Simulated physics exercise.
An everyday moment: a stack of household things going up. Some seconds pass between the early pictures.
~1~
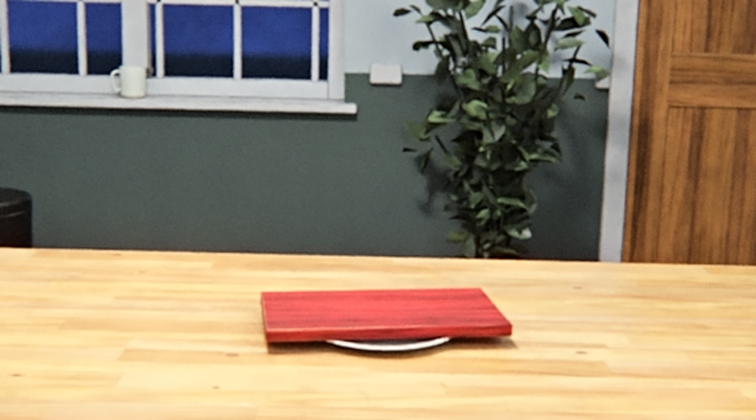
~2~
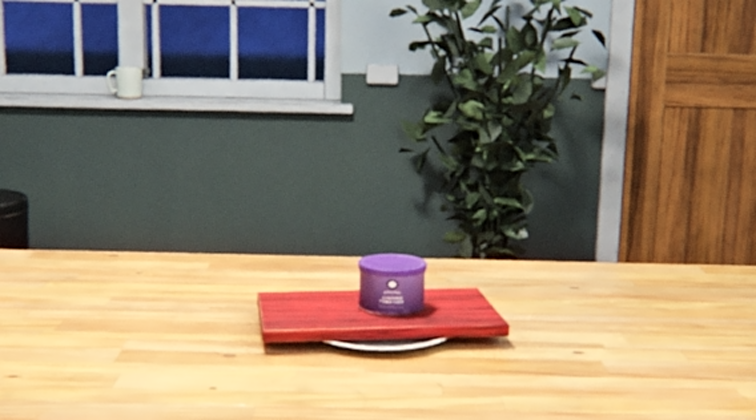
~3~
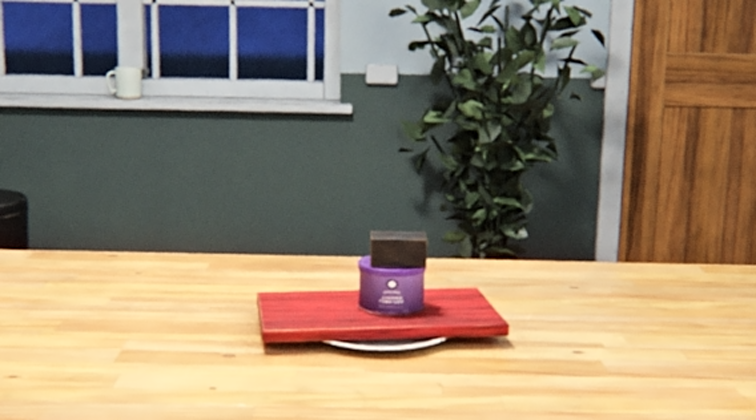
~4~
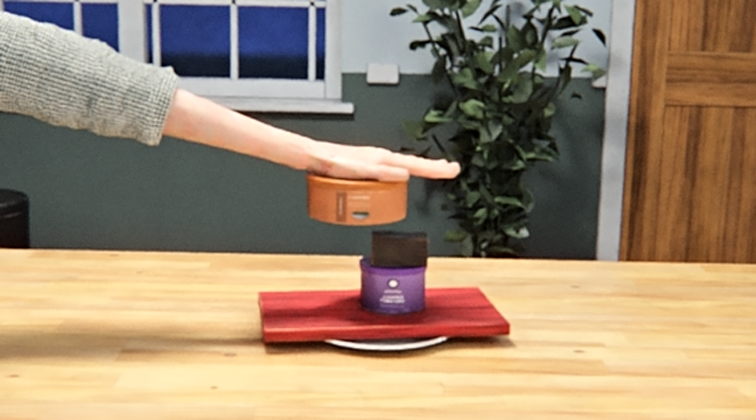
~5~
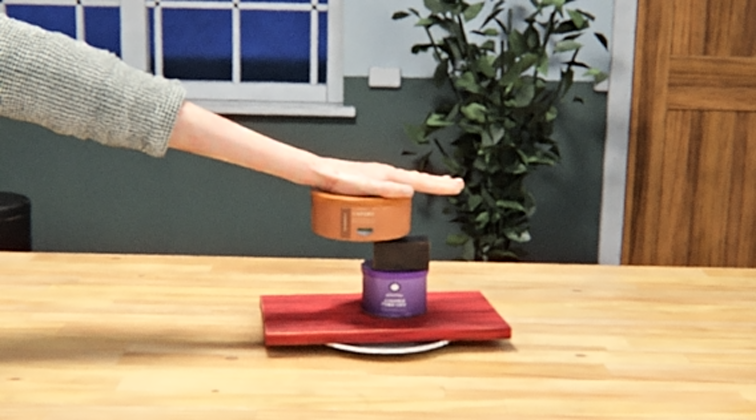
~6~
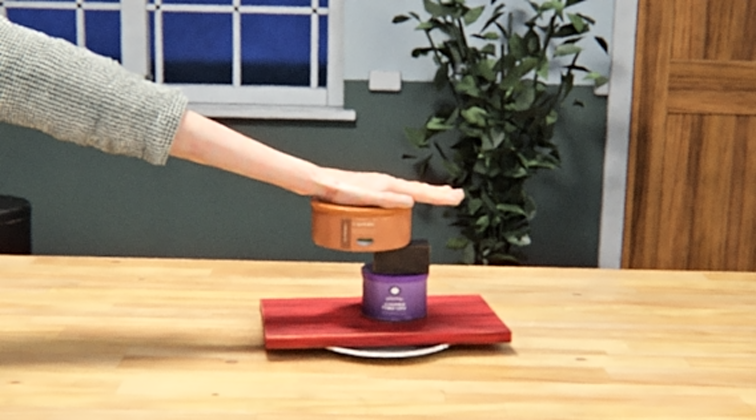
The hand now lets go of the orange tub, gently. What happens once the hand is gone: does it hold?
It comes apart.
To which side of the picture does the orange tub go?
To the left.
Then, 0.30 s after the last picture, orange tub now fallen.
Then, 0.60 s after the last picture, nothing new.
Then, 1.80 s after the last picture, orange tub resting near (316, 266).
At rest, fallen, orange tub; the other 4 in place. Seen from the same camera at the end, orange tub near (316, 266). The pile gives way.
